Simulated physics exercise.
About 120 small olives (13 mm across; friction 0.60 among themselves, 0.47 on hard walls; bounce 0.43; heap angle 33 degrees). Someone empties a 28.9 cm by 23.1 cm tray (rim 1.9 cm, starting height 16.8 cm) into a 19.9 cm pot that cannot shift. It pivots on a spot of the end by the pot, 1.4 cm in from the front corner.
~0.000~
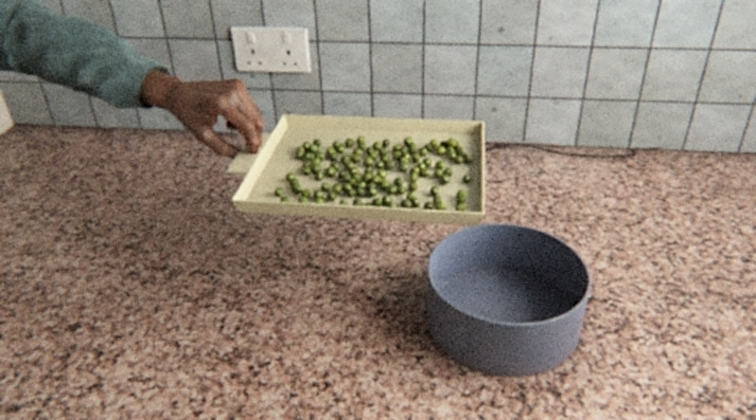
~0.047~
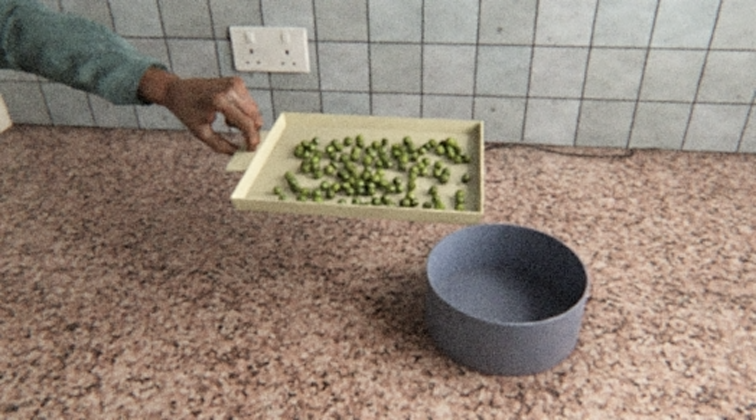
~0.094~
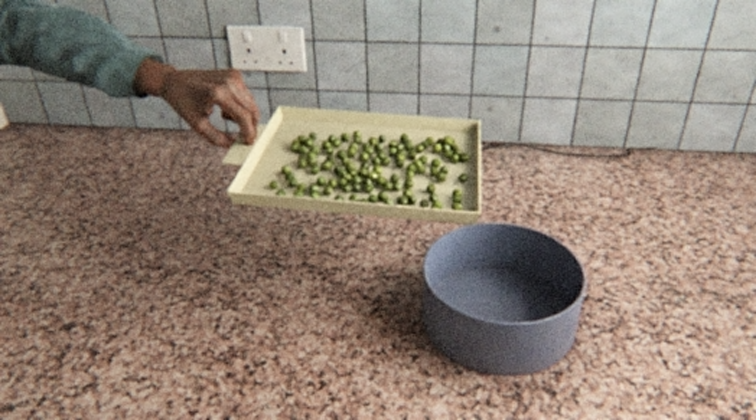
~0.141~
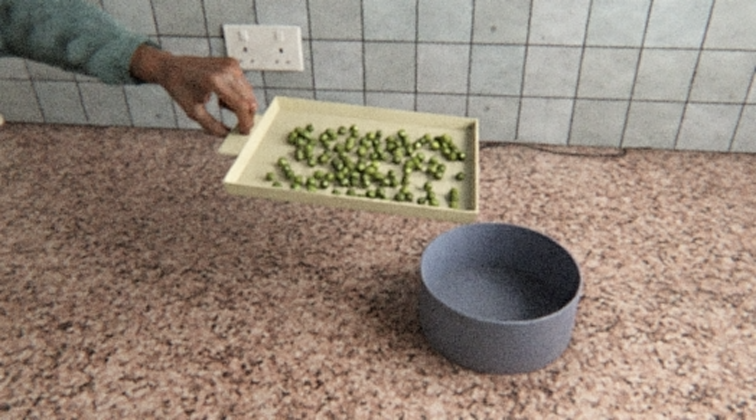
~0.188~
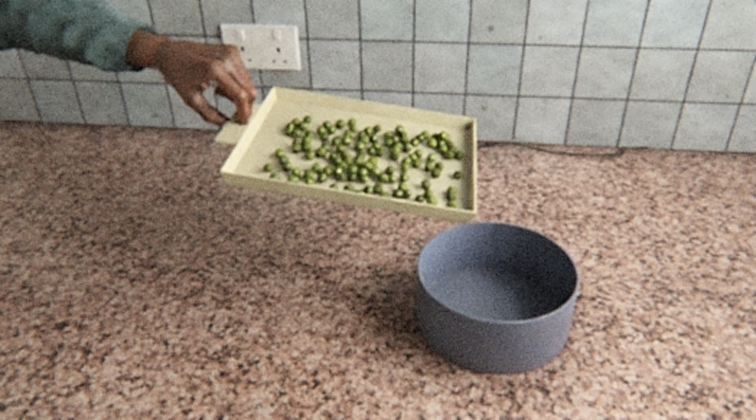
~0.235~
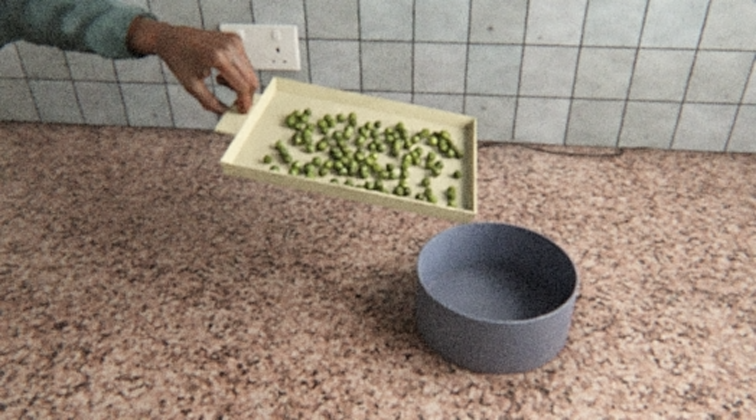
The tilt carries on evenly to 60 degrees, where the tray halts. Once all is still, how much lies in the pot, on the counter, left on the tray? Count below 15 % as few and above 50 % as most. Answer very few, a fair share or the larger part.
Pot very few, counter very few, tray the larger part.
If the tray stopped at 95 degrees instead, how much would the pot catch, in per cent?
In that case some 70 per cent.
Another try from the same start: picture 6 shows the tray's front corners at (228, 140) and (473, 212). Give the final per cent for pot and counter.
Pot 15, counter 0.
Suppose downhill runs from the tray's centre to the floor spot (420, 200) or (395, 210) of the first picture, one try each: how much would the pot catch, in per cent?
Some 0 and 0 per cent.
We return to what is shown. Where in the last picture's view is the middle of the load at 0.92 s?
Around (455, 151).
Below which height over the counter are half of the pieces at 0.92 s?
Some 22 cm.
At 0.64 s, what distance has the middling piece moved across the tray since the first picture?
Some 8 cm.
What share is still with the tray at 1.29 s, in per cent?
Roughly 100 per cent.
Then, at 0.64 s, tilt 34 degrees; the tray holds 100 %, the pot 0 %.
After 0.92 s, tilt 50 degrees; the tray holds 100 %, the pot 0 %.
After 1.29 s, tilt 60 degrees; the tray holds 100 %, the pot 0 %.
At rest (1.9 s), pot 5 %, counter 0 %, tray 95 %.
